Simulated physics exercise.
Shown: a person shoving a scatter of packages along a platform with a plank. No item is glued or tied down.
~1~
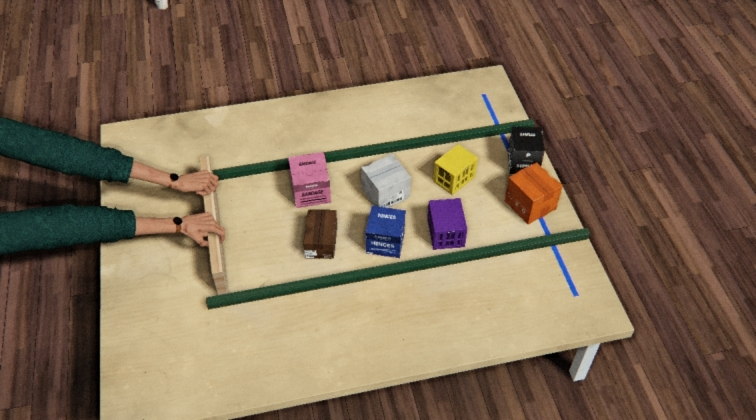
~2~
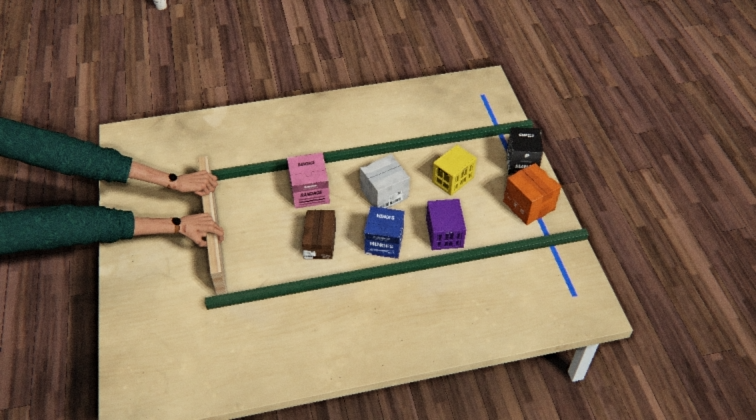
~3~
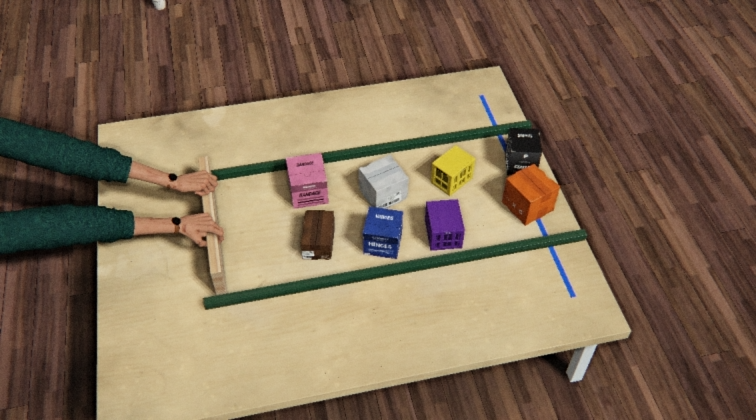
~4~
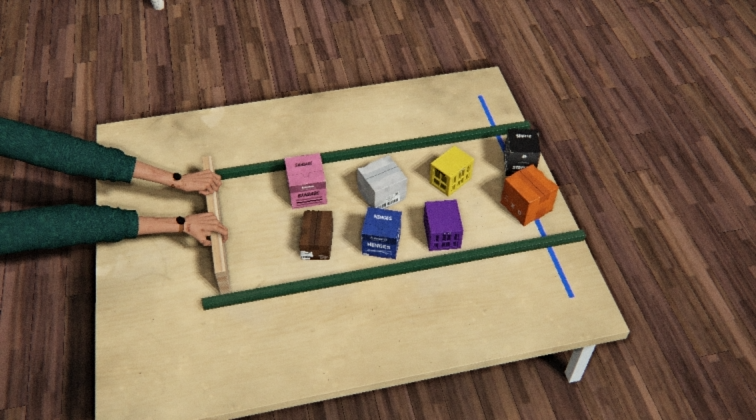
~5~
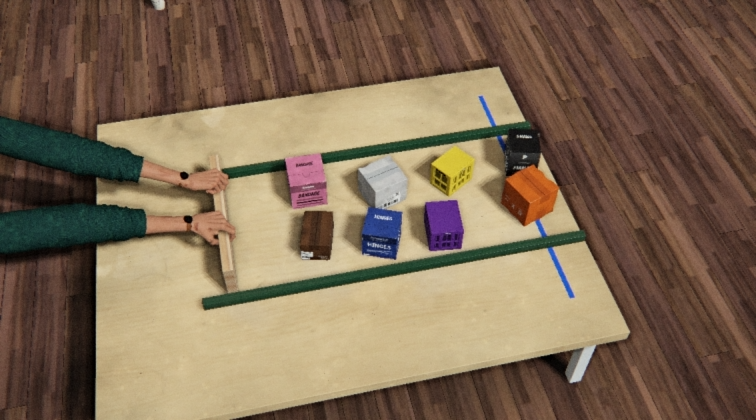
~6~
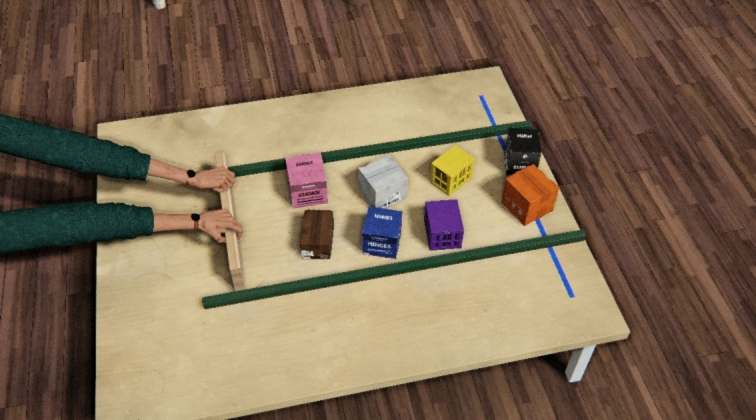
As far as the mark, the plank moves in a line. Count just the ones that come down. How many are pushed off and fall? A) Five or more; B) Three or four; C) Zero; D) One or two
Answer: A.
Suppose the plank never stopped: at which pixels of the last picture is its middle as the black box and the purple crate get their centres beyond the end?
(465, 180) and (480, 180), roughly.
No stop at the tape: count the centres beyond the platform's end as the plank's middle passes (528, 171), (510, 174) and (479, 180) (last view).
In order, that gives 6, then 4, then 2.
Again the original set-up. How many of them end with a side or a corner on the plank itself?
Contact count: 2.
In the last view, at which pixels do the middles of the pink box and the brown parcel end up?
Reading them off: First (523, 135); then (545, 194).
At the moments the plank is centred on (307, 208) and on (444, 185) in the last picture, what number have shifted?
First 2, after that 8.
Soon after, none off yet; black box at rest near (522, 152); orange box at rest near (530, 195); yellow crate at rest near (452, 171).
Then, none off yet; black box moved a little near (527, 151); orange box moved a little near (545, 192); yellow crate moved about its own width near (504, 171).
By the end, the number that fall off is five or more; fallen, blue box, white parcel, purple crate, yellow crate, orange box and black box.
